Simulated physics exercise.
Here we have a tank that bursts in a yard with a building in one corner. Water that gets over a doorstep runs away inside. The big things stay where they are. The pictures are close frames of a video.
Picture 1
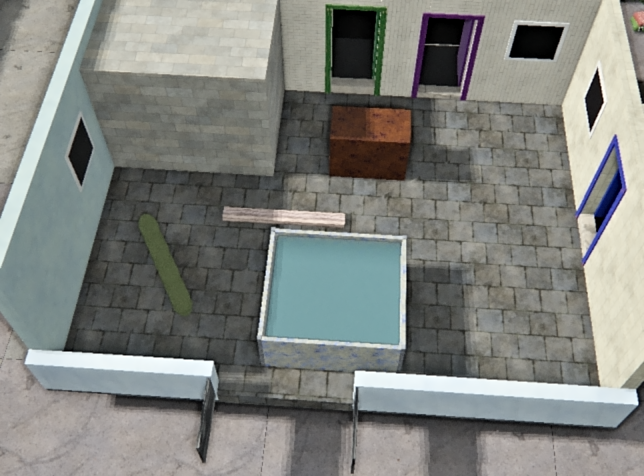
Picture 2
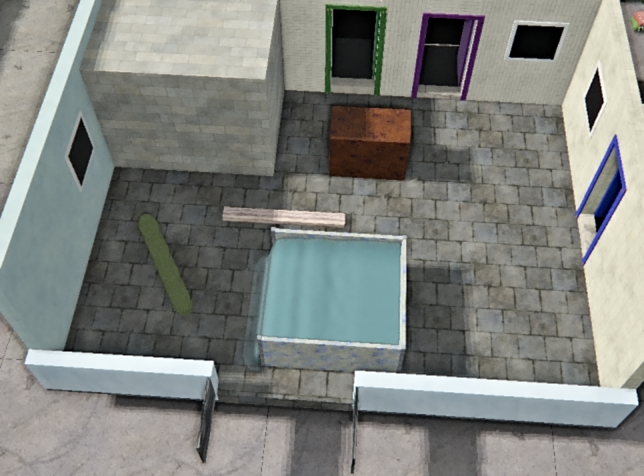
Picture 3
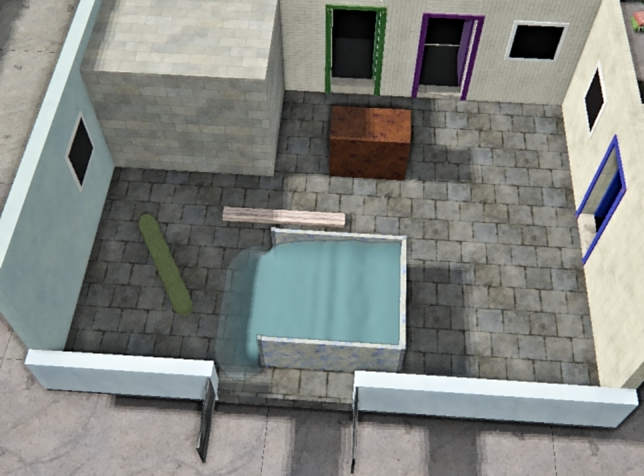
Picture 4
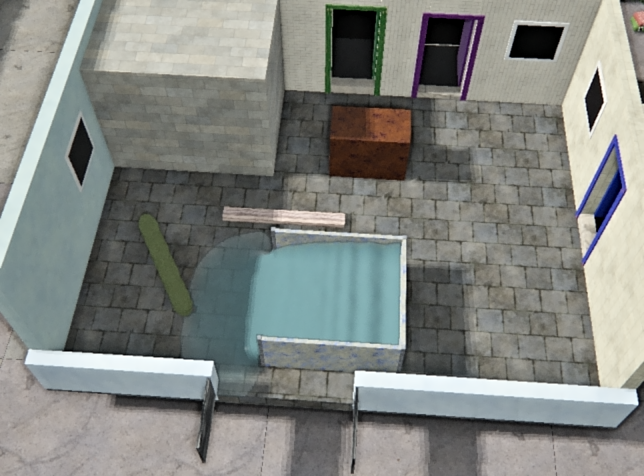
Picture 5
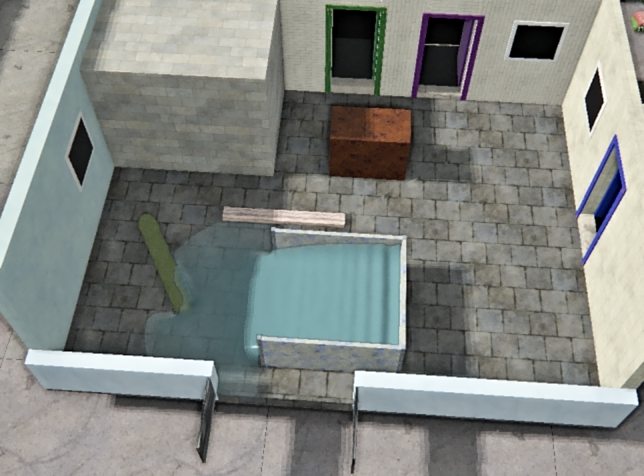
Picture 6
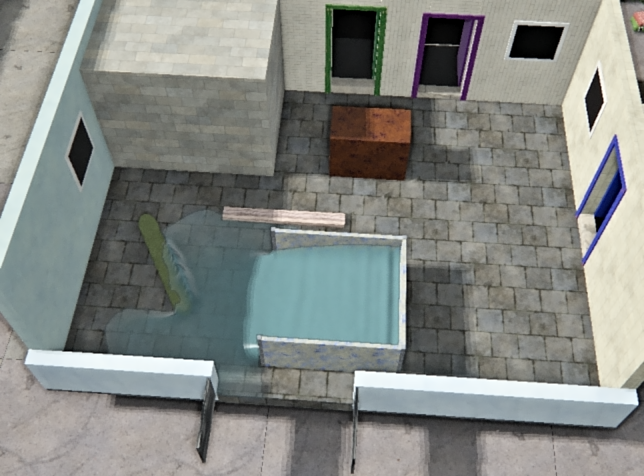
To begin with, an open tank of blue-green water stands whole and still in a paved, walled yard with a building in one corner. Its left side then gives way and water pours out leftward, spreading across the paving, reaching the green strip and running around its lower end toward the left wall.
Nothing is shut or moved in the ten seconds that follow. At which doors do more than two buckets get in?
One by one: The purple door holds within the limit; the green door holds within the limit; the blue door holds within the limit.
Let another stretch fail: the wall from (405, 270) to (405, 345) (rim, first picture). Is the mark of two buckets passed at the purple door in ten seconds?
My reading: The purple one passes that mark.
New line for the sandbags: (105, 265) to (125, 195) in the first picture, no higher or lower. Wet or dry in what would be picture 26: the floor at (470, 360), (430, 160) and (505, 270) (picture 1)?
One after the other: Clear, free of water, free of water.
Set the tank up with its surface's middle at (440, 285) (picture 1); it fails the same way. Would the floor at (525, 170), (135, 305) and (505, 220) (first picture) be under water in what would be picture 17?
In that order: Dry, flooded, free of water.
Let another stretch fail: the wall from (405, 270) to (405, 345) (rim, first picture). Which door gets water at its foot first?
The blue-painted one.
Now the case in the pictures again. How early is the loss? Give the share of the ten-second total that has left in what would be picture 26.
I make it 20 per cent.
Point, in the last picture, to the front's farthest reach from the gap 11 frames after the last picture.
Near (115, 169).
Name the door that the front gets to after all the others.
I say the purple one.
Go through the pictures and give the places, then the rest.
The first frame shows the open tank at (335, 288) is whole and still.
In the second frame, the front is at a hidden place, out from the gap at (271, 300).
In the third frame, the front is at a hidden place, out from the gap at (271, 302).
In the fourth frame, water pours out at (271, 303) and has run to a hidden place.
In the fifth frame, water pours out at (271, 304) and has run to a hidden place.
In the sixth frame, the front is at (110, 342), out from the gap at (271, 304).
A moment on, water covers 25 % of the floor; the purple door not reached, the green door not reached, the blue door not reached.
Next, water covers 30 % of the floor; the purple door not reached, the green door not reached, the blue door not reached.
Then, water covers 35 % of the floor; the purple door not reached, the green door not reached, the blue door not reached.
Later, water covers 70 % of the floor; the purple door not reached, the green door wet at the sill, nothing in, the blue door wet at the sill, nothing in.
In the end, water covers 95 % of the floor; the purple door wet at the sill, nothing in, the green door wet at the sill, nothing in, the blue door under two buckets in.
